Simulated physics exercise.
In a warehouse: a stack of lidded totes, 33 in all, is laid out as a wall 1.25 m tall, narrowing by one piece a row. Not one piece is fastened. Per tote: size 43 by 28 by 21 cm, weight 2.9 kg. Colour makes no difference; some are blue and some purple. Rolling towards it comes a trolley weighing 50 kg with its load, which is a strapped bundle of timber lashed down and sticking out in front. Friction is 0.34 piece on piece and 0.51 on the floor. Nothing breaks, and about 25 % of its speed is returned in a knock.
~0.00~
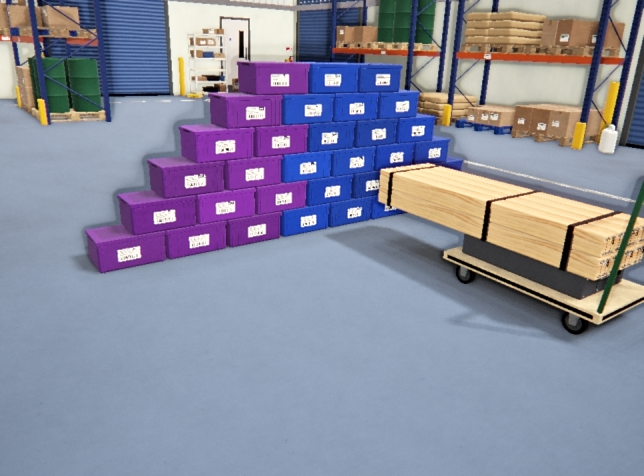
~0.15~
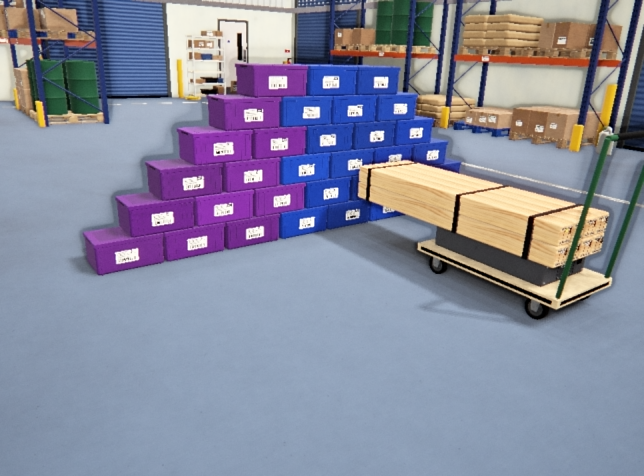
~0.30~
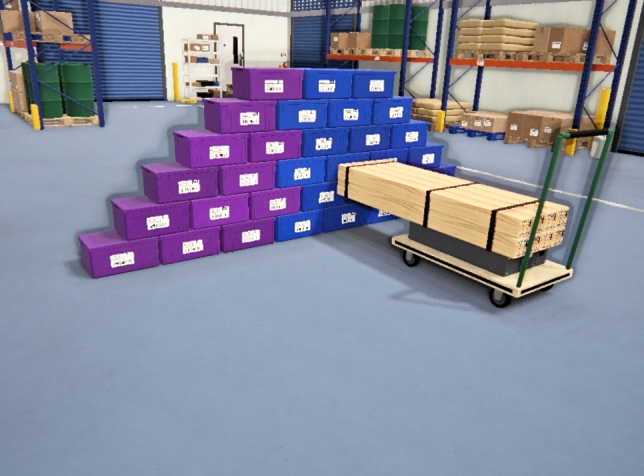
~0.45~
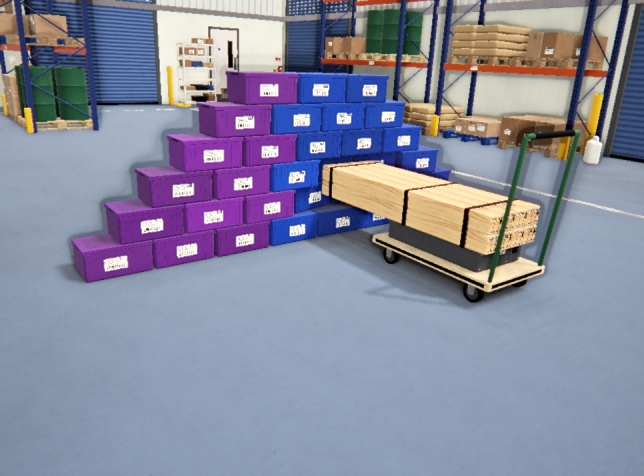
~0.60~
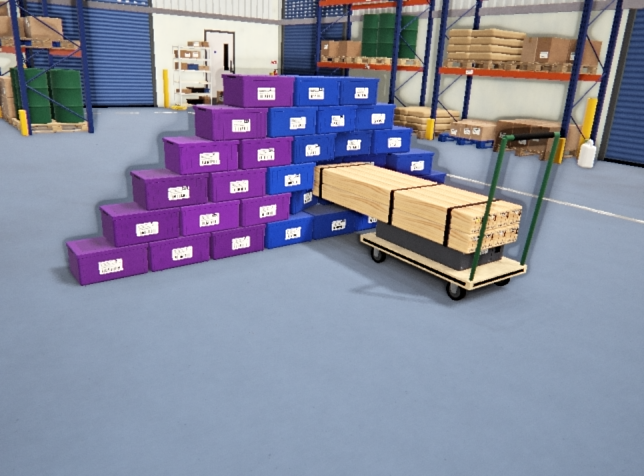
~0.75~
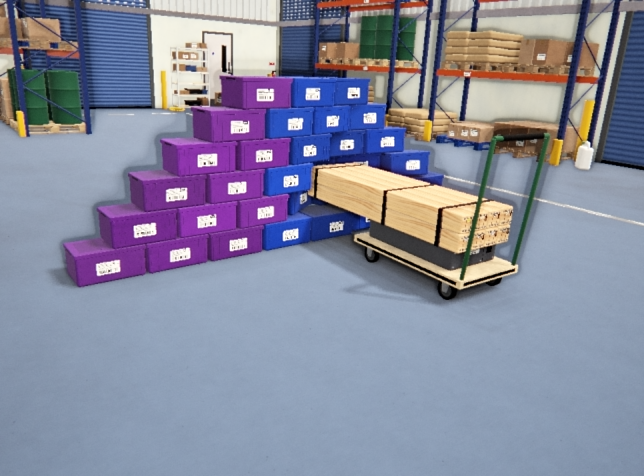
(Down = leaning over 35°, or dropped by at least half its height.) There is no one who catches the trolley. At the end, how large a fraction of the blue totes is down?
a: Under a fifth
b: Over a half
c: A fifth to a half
Over a half.
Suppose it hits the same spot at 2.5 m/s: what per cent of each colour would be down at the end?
Down at the end: Blue 40 per cent, purple 0 per cent.
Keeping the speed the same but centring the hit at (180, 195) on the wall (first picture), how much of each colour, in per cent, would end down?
The blue ones would be 0 per cent down and the purple ones 20 per cent.
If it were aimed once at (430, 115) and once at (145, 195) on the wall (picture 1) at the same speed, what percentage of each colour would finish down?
Down by colour - blue: 10%, then 0%; purple: 0%, then 20%.
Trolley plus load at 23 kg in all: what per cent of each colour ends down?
Down at the end: Blue 0 per cent, purple 0 per cent.
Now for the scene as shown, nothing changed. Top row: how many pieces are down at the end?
That comes to 3 in all.
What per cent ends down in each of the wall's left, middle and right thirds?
10, 80 and 60 per cent, from left to right.
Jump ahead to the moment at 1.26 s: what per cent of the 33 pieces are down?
0 per cent at that moment.
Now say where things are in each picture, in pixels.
In the first frame (places mark the middle of the side facing us; the camera pans a little), load (385, 181) 44 cm short of the wall; top blue tote (336, 79); top purple tote (284, 79); nothing disturbed.
The second frame shows load (364, 177) 22 cm short of the wall; top blue tote (334, 81).
The third frame shows load (342, 175) 17 mm short of the wall; top blue tote (330, 85).
The fourth frame shows load (327, 175) 13 cm into the wall's line; top blue tote (324, 89); 10 disturbed, none down.
The fifth frame shows load (317, 176) 21 cm into the wall's line; top blue tote (320, 92) shifted 27 mm; 13 disturbed, none down.
The sixth frame shows load 25 cm into the wall's line; top blue tote (316, 93) shifted 59 mm; top purple tote (269, 94); 16 disturbed, none down.
After 1.26 s, load 29 cm past the wall's line, stopped; none of the 21 blue totes down (0 of 33 in all colours); top blue tote leaning 4°; top purple tote leaning 4°.
After 1.70 s, load 29 cm past the wall's line, stopped; 6 of the 21 blue totes down (6 of 33 in all colours); top blue tote leaning 16°; top purple tote leaning 16°.
After 2.18 s, load 29 cm past the wall's line, stopped; 15 of the 21 blue totes down (18 of 33 in all colours); top blue tote leaning 47°, 31 cm lower; top purple tote leaning 47°, 33 cm lower.
After 2.68 s, load 29 cm past the wall's line, stopped; 15 of the 21 blue totes down (18 of 33 in all colours); top blue tote on its side; top purple tote on its side.
At rest (4.5 s), load 29 cm past the wall's line, stopped; 15 of the 21 blue totes down (18 of 33 in all colours); top blue tote on its side; top purple tote on its side. That is 71 per cent. As the last picture would show them, middles, top blue tote near (197, 179), top purple tote near (135, 192).
